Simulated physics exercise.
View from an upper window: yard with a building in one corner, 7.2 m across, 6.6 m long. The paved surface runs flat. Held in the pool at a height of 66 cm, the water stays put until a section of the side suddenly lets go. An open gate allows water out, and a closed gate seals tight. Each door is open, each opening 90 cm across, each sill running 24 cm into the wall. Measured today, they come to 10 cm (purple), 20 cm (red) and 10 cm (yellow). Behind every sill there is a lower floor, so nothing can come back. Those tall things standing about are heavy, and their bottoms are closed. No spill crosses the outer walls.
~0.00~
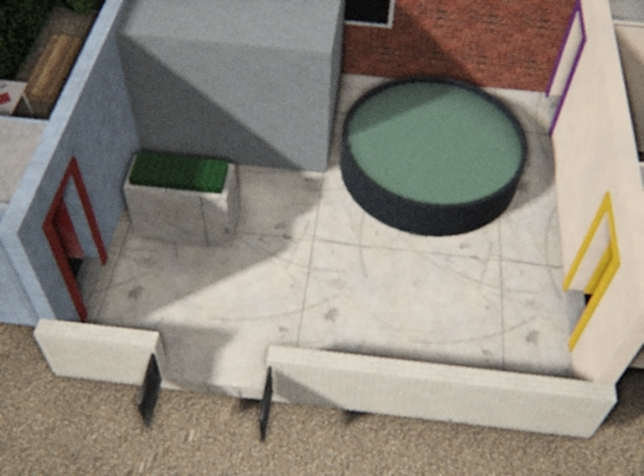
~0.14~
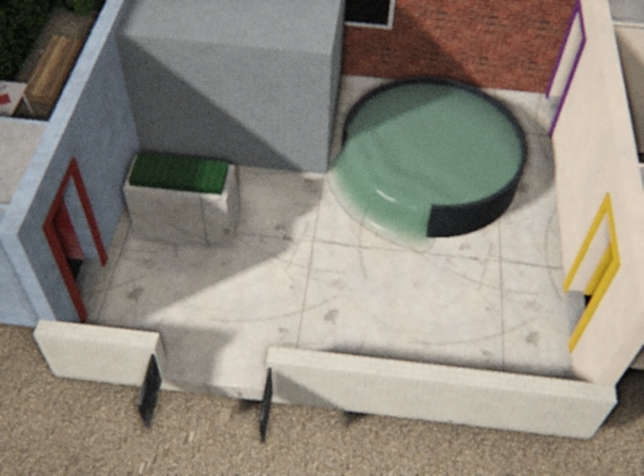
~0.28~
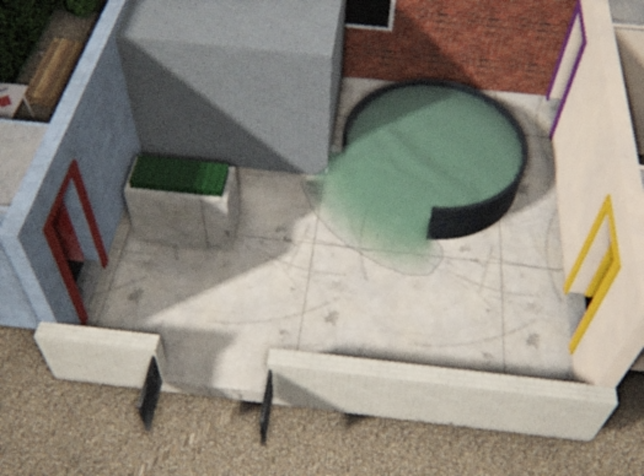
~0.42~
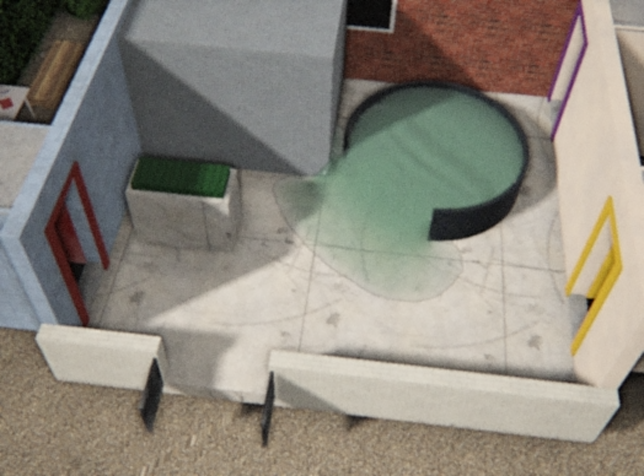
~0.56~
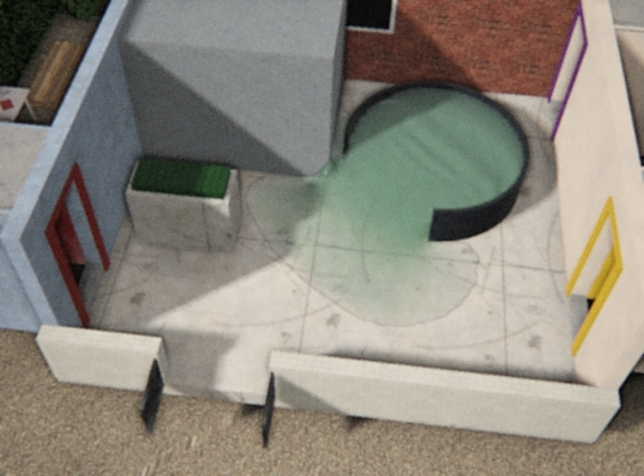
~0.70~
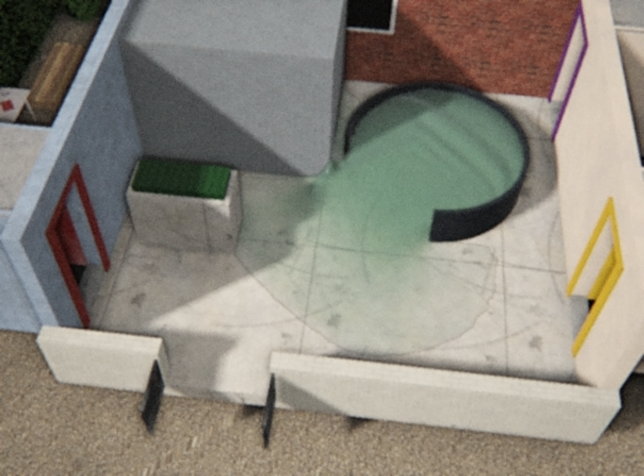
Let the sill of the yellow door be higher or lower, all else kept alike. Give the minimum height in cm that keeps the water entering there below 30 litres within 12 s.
It would need to be at least 8.5 cm high.
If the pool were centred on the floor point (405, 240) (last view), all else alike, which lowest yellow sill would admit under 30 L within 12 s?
It should be around 7.5 cm high.
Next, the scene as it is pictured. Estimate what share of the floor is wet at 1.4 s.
Approximately 55 % of it.
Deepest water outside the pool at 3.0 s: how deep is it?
I'd put it near 34 cm.
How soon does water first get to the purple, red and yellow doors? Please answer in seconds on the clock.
Purple 4.0 s / red 2.4 s / yellow 3.6 s.
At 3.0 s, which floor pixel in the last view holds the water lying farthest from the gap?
(76, 358).
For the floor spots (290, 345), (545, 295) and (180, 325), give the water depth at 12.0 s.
Ordered as asked: 6, 7, 6 cm.
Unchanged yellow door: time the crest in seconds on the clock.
It peaks around 9.0 s.
After 1.4 s water covers 55 % of the floor, deepest (36 cm) near (340, 180); it has not reached the yellow door.
After 3.0 s water covers 75 % of the floor, deepest (34 cm) near (76, 358); it has not reached the yellow door.
After 12.0 s water covers 100 % of the floor, deepest (14 cm) near (533, 114); 8 cm at the yellow door, 17 litres in over its 10 cm sill.
At the yellow door as built, the water arrived by 3.6 s and peaked near 16 cm at 8.8 s.
Run again over the same 12 s with other heights there, 41 litres in over 7.5 cm, 17 litres over 10 cm. The limit of 30 litres is kept from about 8.5 cm up.
